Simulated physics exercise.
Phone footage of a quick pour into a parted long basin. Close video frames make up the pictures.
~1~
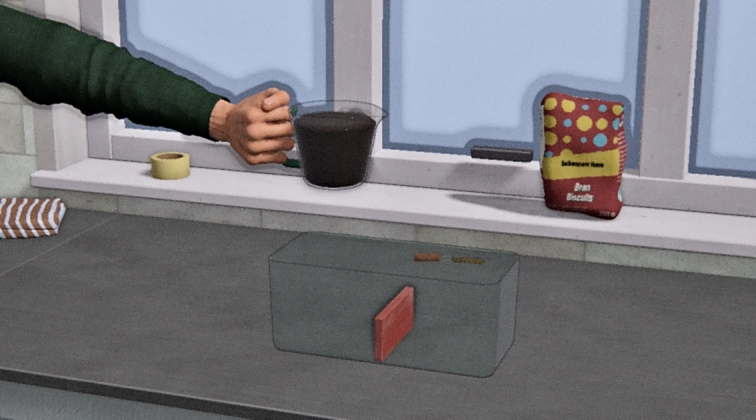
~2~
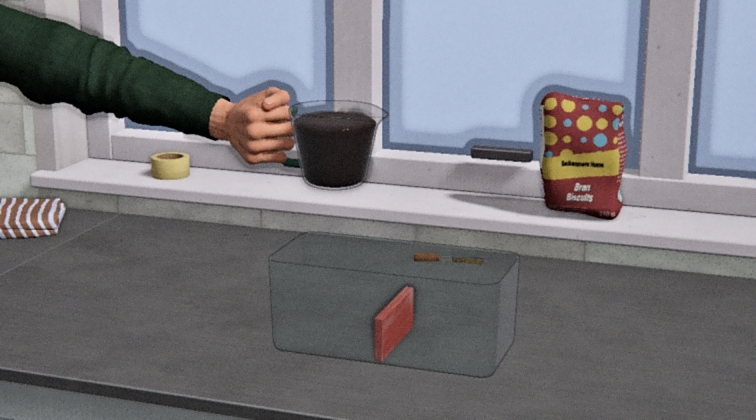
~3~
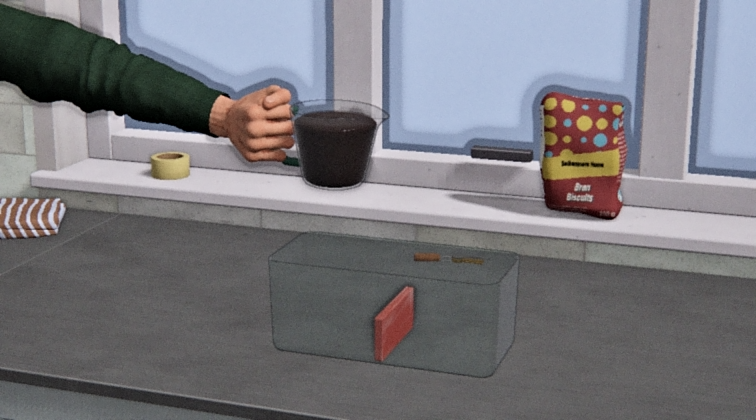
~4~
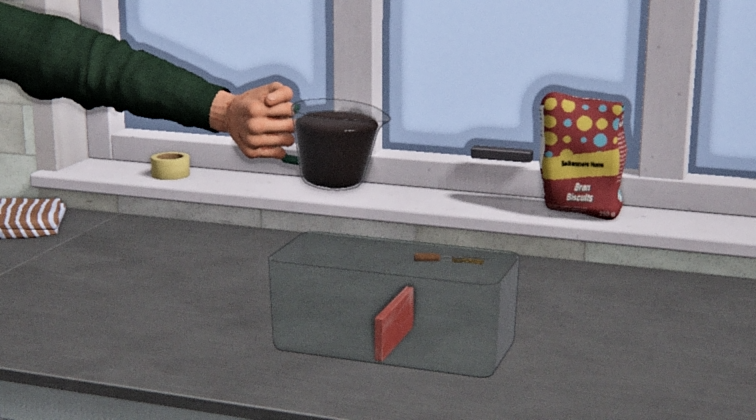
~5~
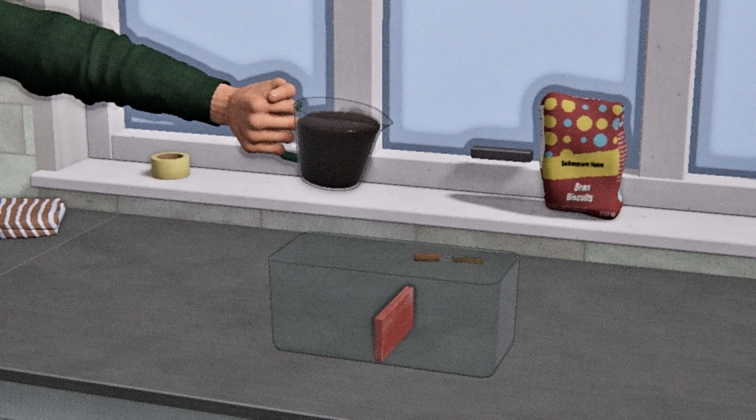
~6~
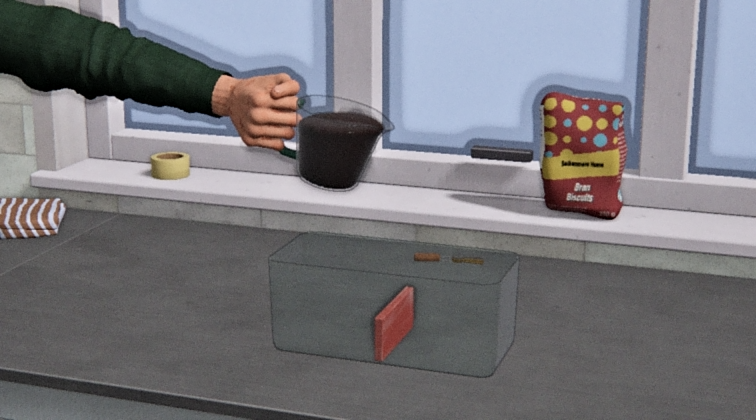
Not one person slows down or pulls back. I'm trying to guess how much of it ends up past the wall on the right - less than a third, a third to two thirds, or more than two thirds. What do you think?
I'd say more than two thirds.
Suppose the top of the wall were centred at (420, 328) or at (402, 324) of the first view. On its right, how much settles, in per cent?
It works out to around 55 per cent for the first and around 75 per cent for the second.
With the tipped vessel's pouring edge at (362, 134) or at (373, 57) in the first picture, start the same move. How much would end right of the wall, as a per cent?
Roughly 50 % and 80 %.
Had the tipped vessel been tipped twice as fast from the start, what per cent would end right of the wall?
About 60 %.
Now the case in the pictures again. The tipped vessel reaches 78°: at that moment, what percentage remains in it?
Roughly 55 percent.
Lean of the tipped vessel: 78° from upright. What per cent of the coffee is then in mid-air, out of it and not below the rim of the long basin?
Estimated at 30 per cent or so.
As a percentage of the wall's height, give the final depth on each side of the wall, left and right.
Left: 10 %. Right: 40 %.
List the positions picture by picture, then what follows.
Tilt 0°; pouring edge (388, 114); surface from (298, 117) to (377, 123); the long basin's rim runs from (286, 246) to (510, 270); the wall's top is at (395, 304), in the first picture.
Tilt 1°; pouring edge (388, 115); surface from (298, 117) to (377, 123), in the second picture.
Tilt 2°; pouring edge (389, 117); surface from (299, 116) to (377, 124), in the third picture.
Tilt 5°; pouring edge (391, 119); surface from (300, 116) to (379, 125), in the fourth picture.
Tilt 8°; pouring edge (392, 123); surface from (302, 116) to (381, 126), in the fifth picture.
Tilt 13°; pouring edge (394, 128); surface from (304, 117) to (384, 127), in the sixth picture.
A moment on, the tilt is 78° and 56 per cent is still to pour, 0 is left of the wall and 16 right of it.
Next, the tilt is 116° and 3 per cent is still to pour, 5 is left of the wall and 85 right of it.
Then the tilt is 120° and 0 per cent is still to pour, 12 is left of the wall and 88 right of it.
Later the tilt is 120° and 0 per cent is still to pour, 12 is left of the wall and 88 right of it.
Finally, 12 per cent lies left of the wall, 88 right of it and 1 outside.
